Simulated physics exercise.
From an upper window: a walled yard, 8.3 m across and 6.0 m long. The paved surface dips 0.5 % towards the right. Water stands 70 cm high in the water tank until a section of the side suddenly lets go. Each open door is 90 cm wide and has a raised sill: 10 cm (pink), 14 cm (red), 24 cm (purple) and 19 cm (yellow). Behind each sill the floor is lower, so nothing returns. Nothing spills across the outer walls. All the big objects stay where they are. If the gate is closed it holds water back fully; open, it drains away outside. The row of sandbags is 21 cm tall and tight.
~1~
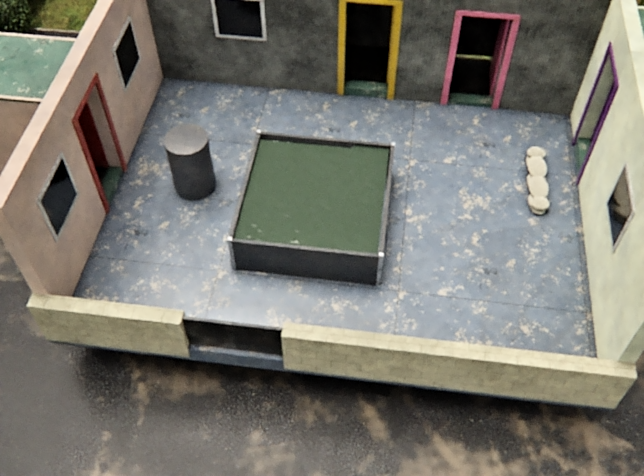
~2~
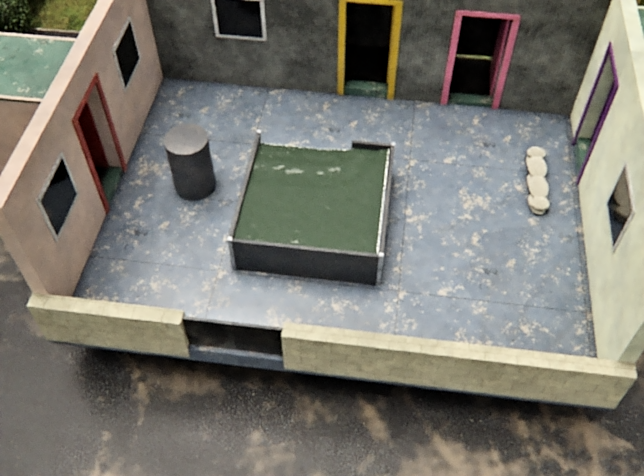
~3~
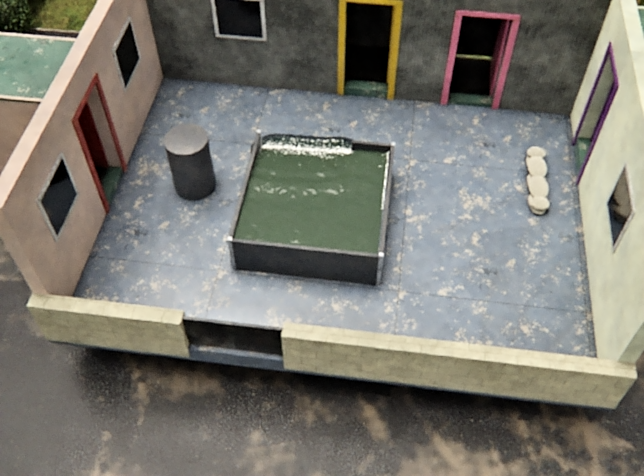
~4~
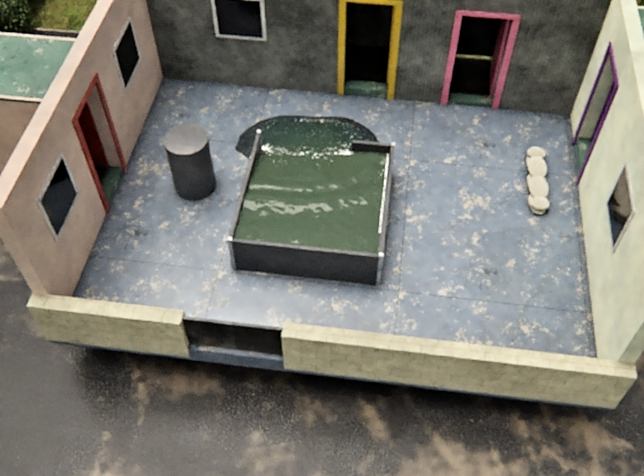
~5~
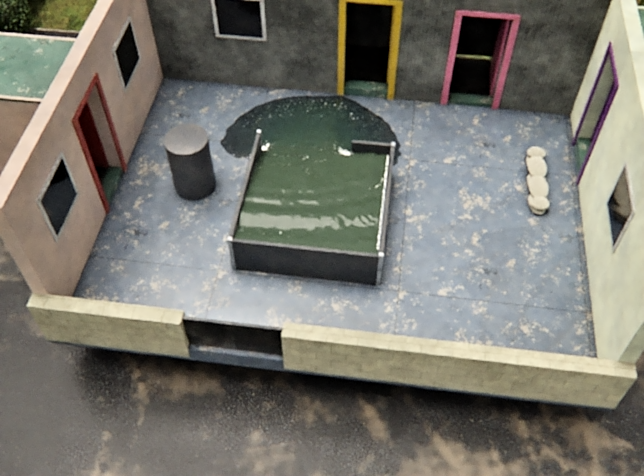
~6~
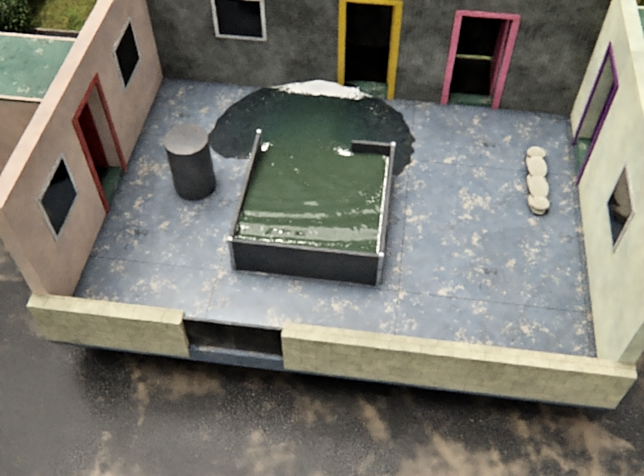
Dark green water in a square tank pours out through a gap on the tank's far side, spreads across the blue-grey paving in a widening rounded pool, and reaches the foot of the dark back wall near the yellow-framed doorway.
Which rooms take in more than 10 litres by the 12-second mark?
Within that time: At the pink door it keeps below the limit; at the red door it does not reach the limit; at the purple door it stays under the limit; at the yellow door it exceeds the limit.
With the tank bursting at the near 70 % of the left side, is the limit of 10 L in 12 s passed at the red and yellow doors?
Then: Red past it, yellow under.
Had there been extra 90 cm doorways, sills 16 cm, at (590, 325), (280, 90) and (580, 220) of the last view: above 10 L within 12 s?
In turn: Below, past it, under.
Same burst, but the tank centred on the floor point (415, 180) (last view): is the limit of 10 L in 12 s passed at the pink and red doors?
Then: Pink over, red under.
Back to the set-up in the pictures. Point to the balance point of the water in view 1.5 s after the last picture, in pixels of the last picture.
Around (304, 167).
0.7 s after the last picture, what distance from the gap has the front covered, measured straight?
Some 3.2 m out.
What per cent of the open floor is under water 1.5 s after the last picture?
Some 25 per cent of it.
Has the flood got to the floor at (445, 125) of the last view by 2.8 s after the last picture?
It is flooded.
Then, 0.7 s after the last picture water covers 20 % of the floor and is deepest (48 cm) near (308, 97); pink door not reached, red door not reached, purple door not reached, yellow door 35 cm at the sill, 31 L in.
Then, 1.5 s after the last picture water covers 25 % of the floor and is deepest (51 cm) near (170, 84); pink door 9 cm at the sill, 0 L in, red door not reached, purple door not reached, yellow door 36 cm at the sill, 97 L in.
Then, 2.8 s after the last picture water covers 50 % of the floor and is deepest (35 cm) near (170, 84); pink door 7 cm at the sill, 0 L in, red door 8 cm at the sill, 0 L in, purple door 18 cm at the sill, 0 L in, yellow door 25 cm at the sill, 162 L in.
Then, 6.3 s after the last picture water covers 95 % of the floor and is deepest (18 cm) near (67, 310); pink door 5 cm at the sill, 0 L in, red door 12 cm at the sill, 0 L in, purple door 12 cm at the sill, 0 L in, yellow door 12 cm at the sill, 172 L in.
Then, 11.3 s after the last picture water covers 95 % of the floor and is deepest (17 cm) near (567, 194); pink door 5 cm at the sill, 0 L in, red door 5 cm at the sill, 0 L in, purple door 8 cm at the sill, 0 L in, yellow door 6 cm at the sill, 172 L in.
